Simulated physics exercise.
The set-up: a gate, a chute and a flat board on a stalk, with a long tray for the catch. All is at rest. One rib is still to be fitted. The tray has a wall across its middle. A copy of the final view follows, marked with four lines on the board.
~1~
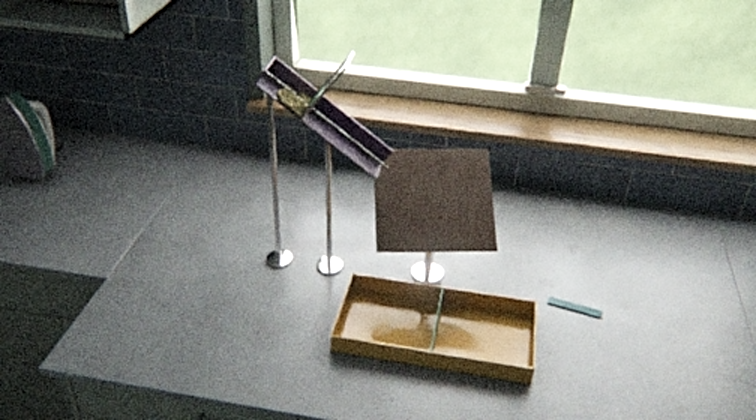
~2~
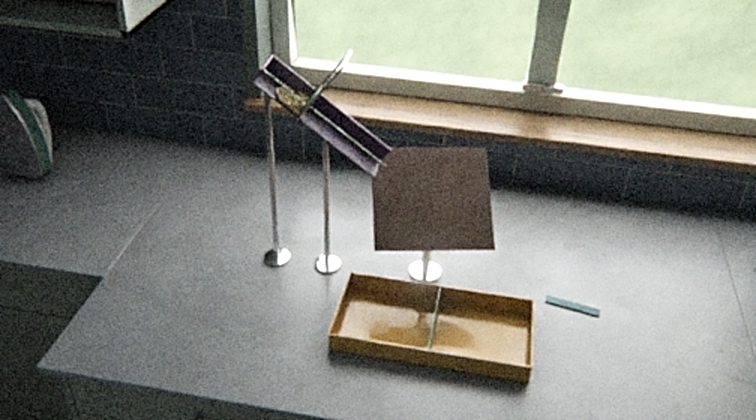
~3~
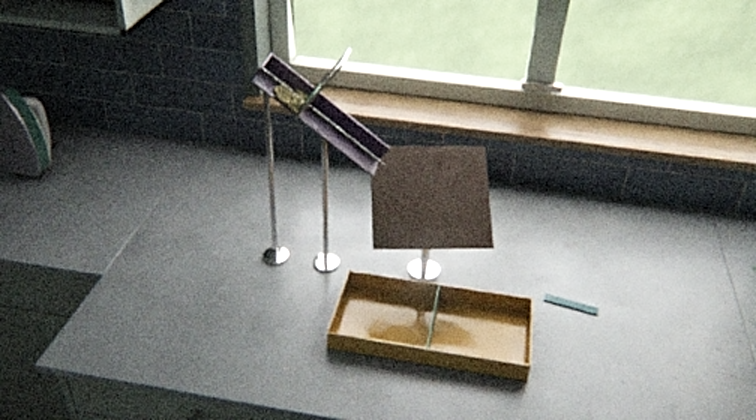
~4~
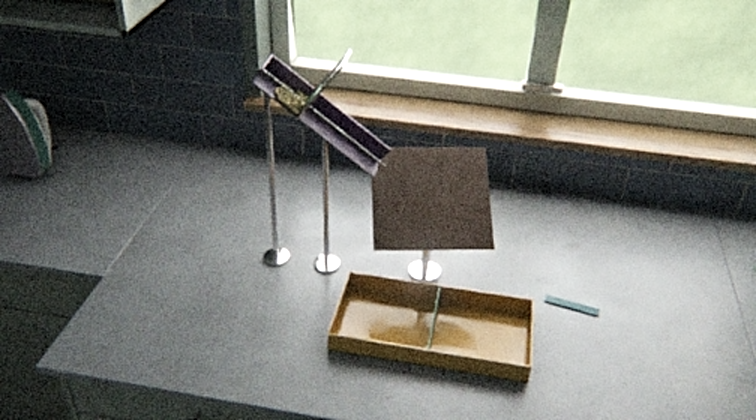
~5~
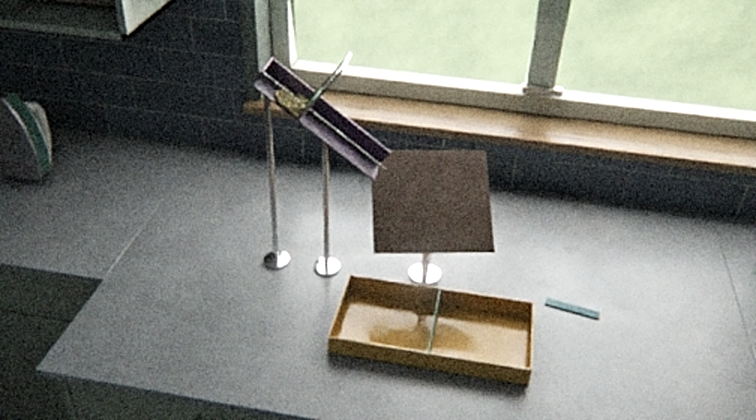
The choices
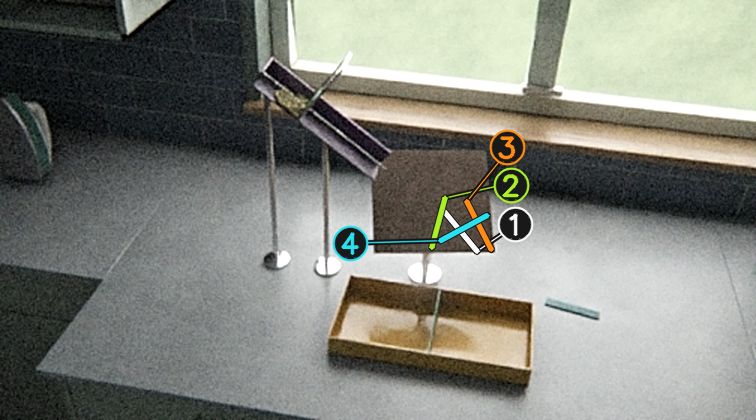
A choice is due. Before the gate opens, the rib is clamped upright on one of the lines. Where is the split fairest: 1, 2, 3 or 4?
Choose 4.
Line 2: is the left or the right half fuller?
Left.
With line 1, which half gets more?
More lands on the right.
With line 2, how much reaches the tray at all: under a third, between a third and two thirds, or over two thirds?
It is over two thirds.
On the marked copy, line 1 from (442, 208) to (477, 251); line 2 from (445, 198) to (431, 247); line 3 from (466, 201) to (491, 249); line 4 from (487, 215) to (440, 240).
Choosing 1, of what is caught, a stray few in the left half, nearly all in the right.
Choosing 2, of what is caught, most in the left half, a small part in the right.
Choosing 3, of what is caught, a small part in the left half, nearly all in the right.
Choosing 4, of what is caught, about half in the left half, about half in the right.
